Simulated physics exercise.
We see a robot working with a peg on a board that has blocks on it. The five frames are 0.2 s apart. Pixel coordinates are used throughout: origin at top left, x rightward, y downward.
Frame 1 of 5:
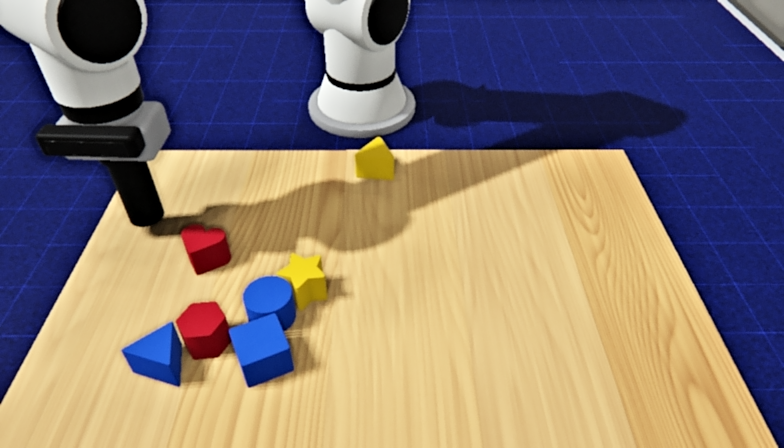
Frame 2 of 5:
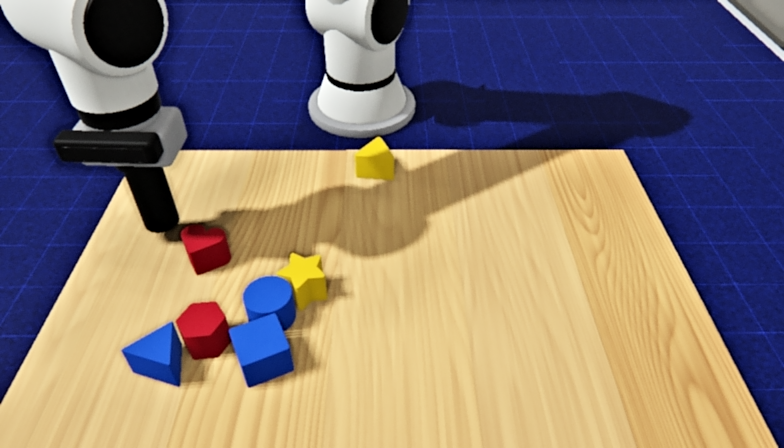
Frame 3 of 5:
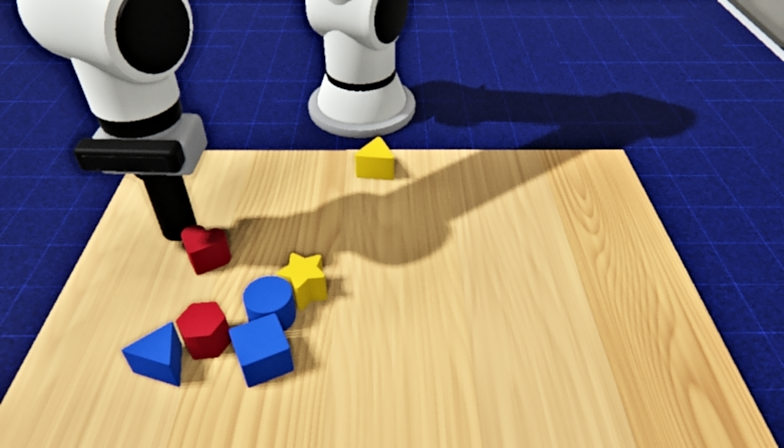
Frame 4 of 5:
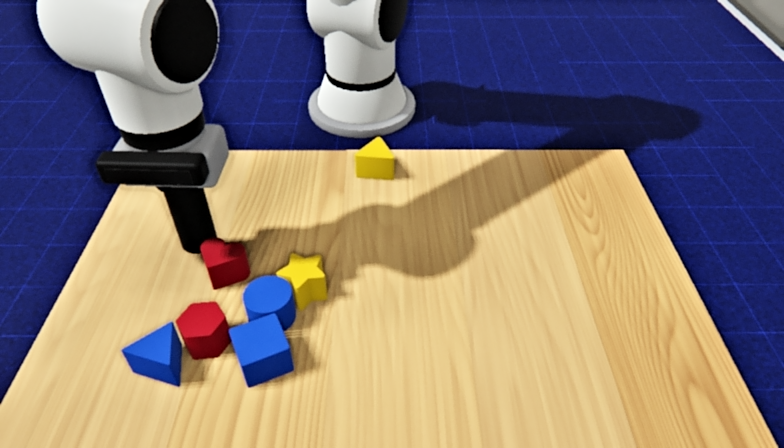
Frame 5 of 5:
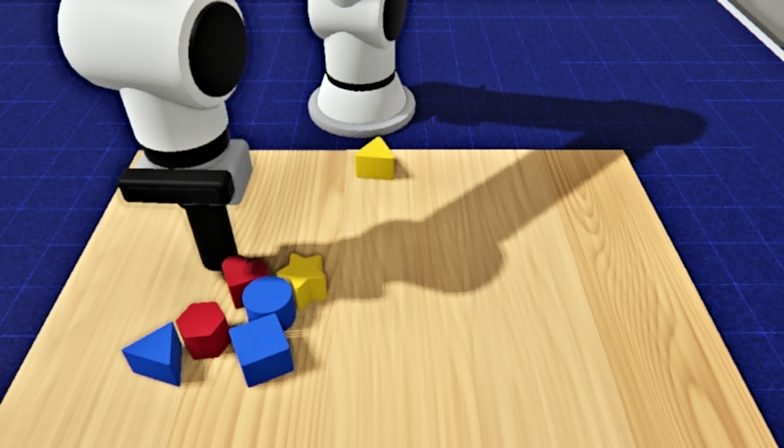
A robot arm with a black peg moved down and to the right across a wooden board, reached the red heart block, and pushed it toward the blue cylinder and yellow star.
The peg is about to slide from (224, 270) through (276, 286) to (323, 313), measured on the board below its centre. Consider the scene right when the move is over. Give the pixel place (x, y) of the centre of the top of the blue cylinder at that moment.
The middle of its upper face will lie at (334, 360).
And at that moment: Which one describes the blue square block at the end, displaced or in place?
That block will leave its spot.
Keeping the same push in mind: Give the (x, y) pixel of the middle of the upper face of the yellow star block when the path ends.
It is going to be at (352, 274).
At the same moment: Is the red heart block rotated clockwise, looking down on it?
Yes, that is how it ends up.
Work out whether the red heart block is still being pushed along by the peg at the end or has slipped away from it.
The peg will still be pushing it.
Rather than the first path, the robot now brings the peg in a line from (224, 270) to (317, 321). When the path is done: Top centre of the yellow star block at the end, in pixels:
It will likely be found at (342, 272).
On the path given first. One third of the way, peg (257, 268); red heart block (280, 279); blue square block (262, 348), turned 30° clockwise; blue cylinder (296, 309); yellow star block (321, 271), turned 45° anticlockwise.
Two thirds of the way, peg (290, 284); red heart block (317, 297); blue square block (263, 354), turned 55° clockwise; blue cylinder (321, 333); yellow star block (340, 272), turned 90° anticlockwise.
At the end, peg (322, 301); red heart block (343, 321), turned 20° clockwise; blue square block (263, 354), turned 55° clockwise; blue cylinder (334, 360); yellow star block (352, 274), turned 130° anticlockwise.
